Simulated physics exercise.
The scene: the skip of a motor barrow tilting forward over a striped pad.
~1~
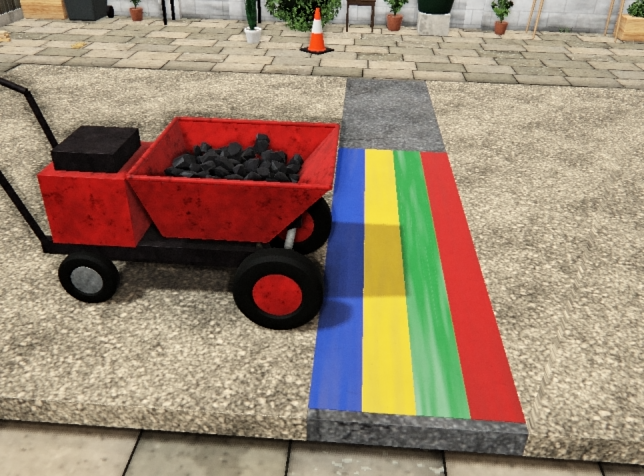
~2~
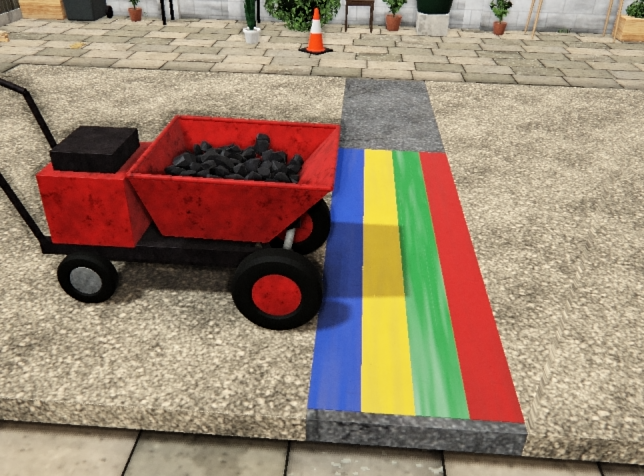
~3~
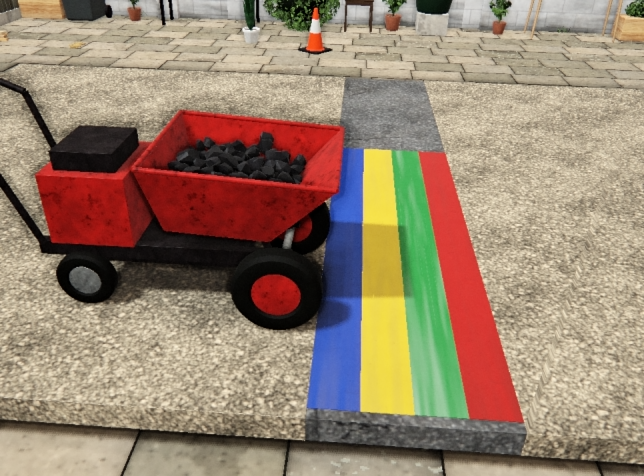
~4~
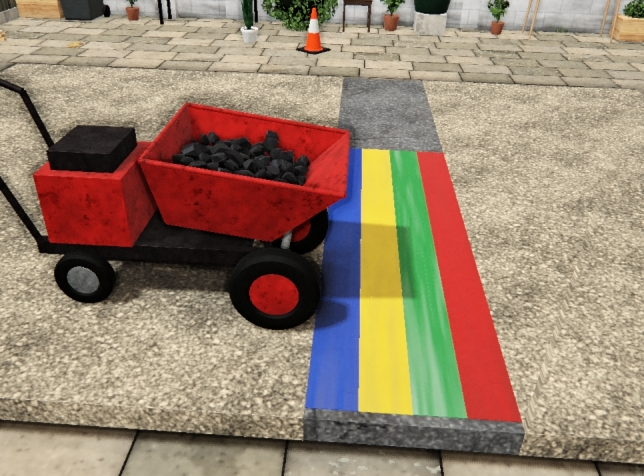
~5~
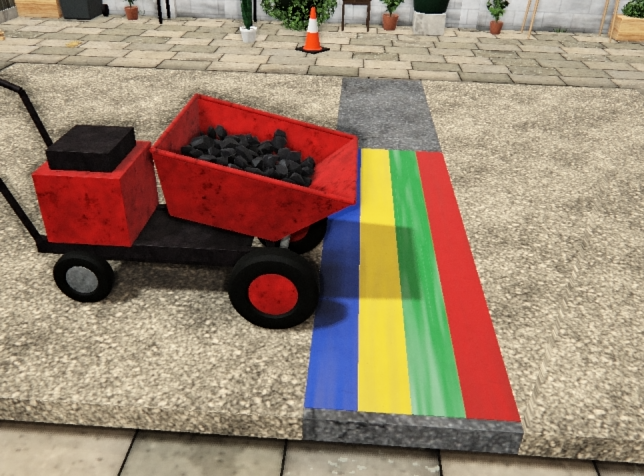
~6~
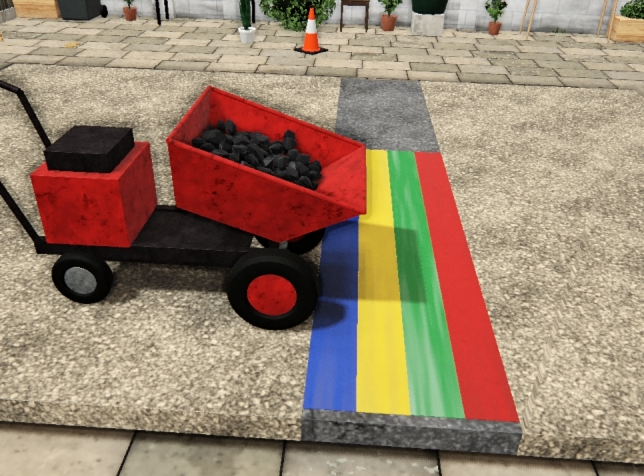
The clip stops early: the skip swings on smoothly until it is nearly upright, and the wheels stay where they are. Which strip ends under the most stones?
The heap favours the green strip.
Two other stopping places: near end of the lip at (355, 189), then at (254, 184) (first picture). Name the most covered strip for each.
At the first place the red strip, at the second that yellow strip.
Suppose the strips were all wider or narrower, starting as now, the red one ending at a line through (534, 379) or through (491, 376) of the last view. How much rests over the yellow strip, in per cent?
First some 10, then 0 per cent.
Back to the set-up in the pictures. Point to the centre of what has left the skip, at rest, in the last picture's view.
At about (436, 291).
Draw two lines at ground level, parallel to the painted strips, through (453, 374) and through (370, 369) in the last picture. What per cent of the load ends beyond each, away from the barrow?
Roughly 30 per cent, and 70 per cent.
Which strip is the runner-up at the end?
In second place: Red.
Just after the last frame, skip tipped steeply; every one in the skip.
A moment on, skip tipped right over; the larger part in the skip; about a tenth over the green strip; just a few over the red strip.
Further on, skip tipped right over; roughly a quarter in the skip; about a tenth over the yellow strip; roughly a third over the green strip; roughly a quarter over the red strip; about a tenth off the paint.
When it is over, skip tipped right over; roughly a quarter in the skip; not one over the blue strip; about a tenth over the yellow strip; roughly a third over the green strip; roughly a quarter over the red strip; about a tenth off the paint.
